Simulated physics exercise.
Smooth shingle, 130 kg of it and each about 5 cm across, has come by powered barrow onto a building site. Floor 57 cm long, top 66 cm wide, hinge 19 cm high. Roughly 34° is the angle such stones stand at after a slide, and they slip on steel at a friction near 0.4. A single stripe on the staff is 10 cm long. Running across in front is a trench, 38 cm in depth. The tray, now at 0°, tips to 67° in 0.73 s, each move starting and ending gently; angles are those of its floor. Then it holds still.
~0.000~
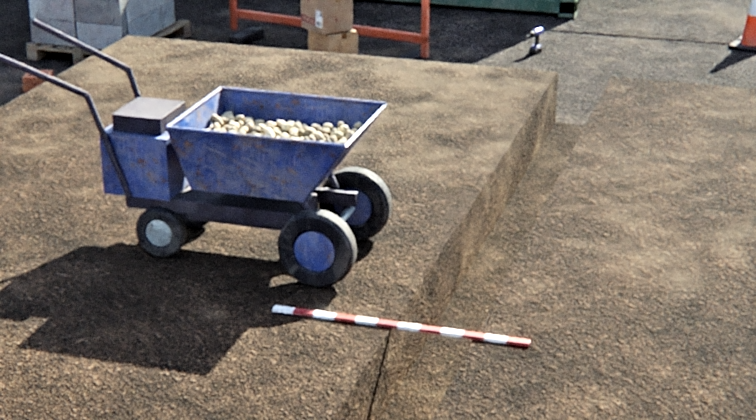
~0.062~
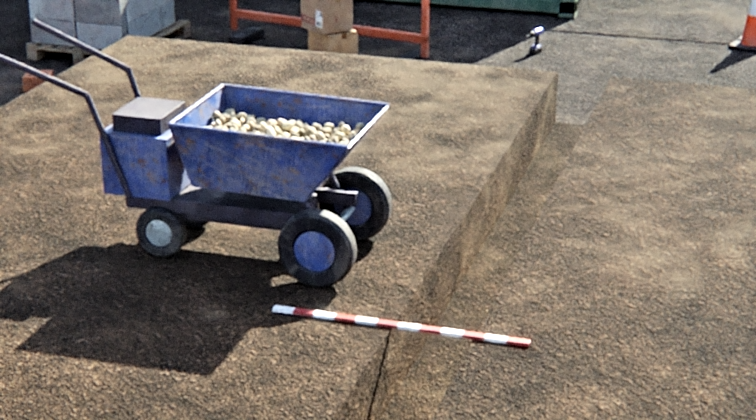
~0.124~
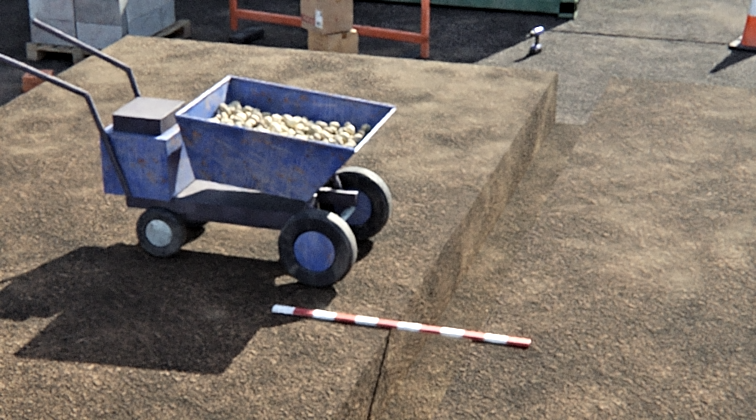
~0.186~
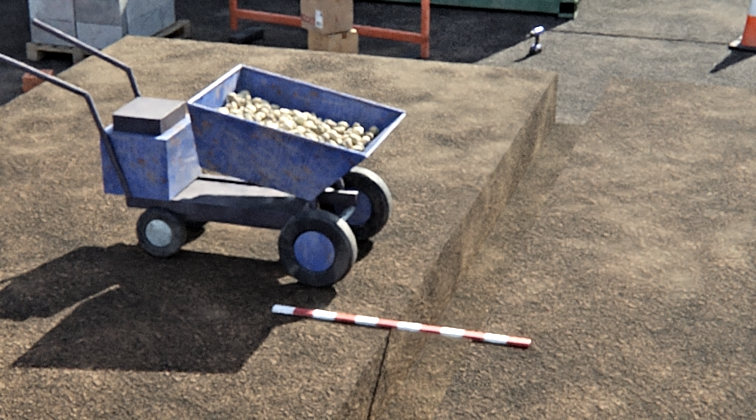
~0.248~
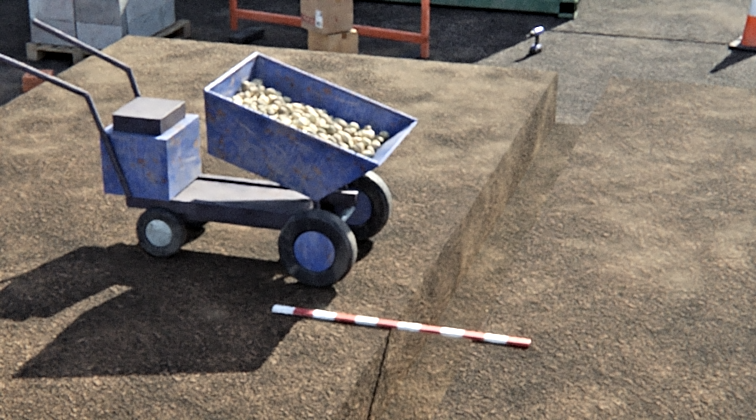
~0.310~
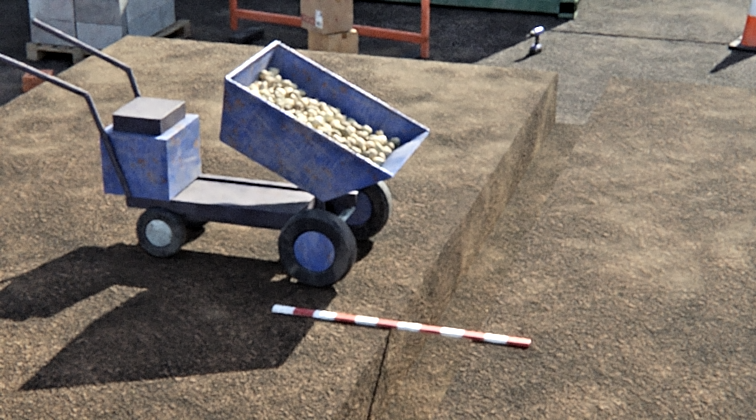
A blue powered barrow loaded with pale, smooth shingle stands on brown, gritty ground at a building site, seen from a fixed, slightly raised viewpoint to one side. A red-and-white striped staff lies in front beside a long edge in the ground, with boxes, an orange frame and a cone behind. The tray starts level, then its left end rises steadily, tilting the stones rightward, while the wheels stay still.
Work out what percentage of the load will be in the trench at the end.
It comes to roughly 61 percent of the load.
After 0.6 s the floor is at 57°; 100 % in the tray; the foremost stones are at (417, 207).
After 0.8 s the floor is at 67°; 80 % in the tray, 19 % in the trench, 1 % past the trench; the foremost stones are at (501, 275).
After 1.2 s the floor is at 67°; 28 % in the tray, 34 % in the trench, 38 % past the trench; the foremost stones are at (649, 296).
After 3.1 s the floor is at 67°; 0 % in the tray, 61 % in the trench, 39 % past the trench; the foremost stones are past the picture's edge.
